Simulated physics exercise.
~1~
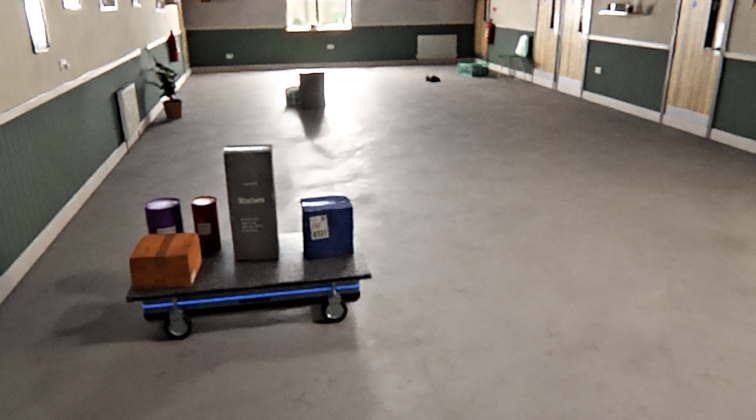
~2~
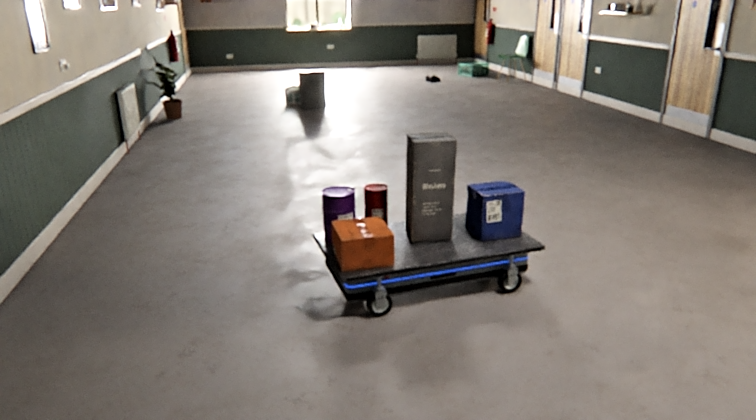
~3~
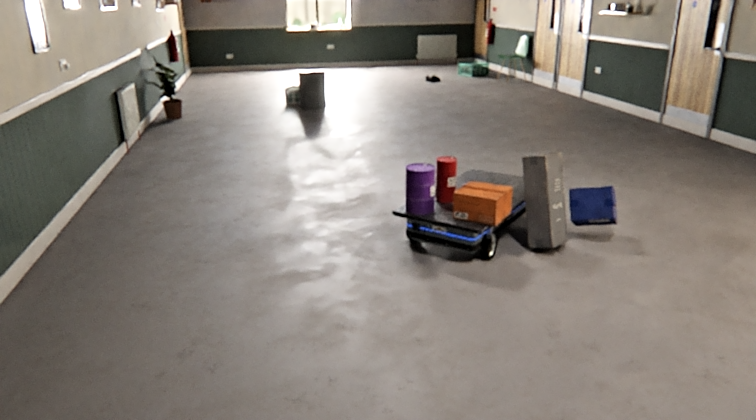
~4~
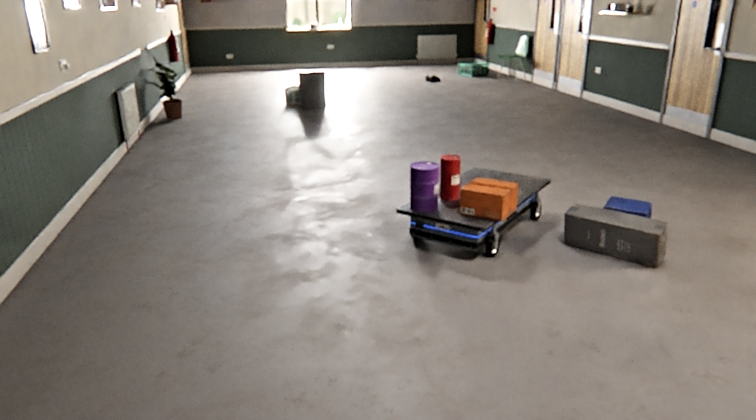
Flatbed cart rolling right and turning across a hall floor, shedding its tall grey box and blue box, canisters staying aboard.
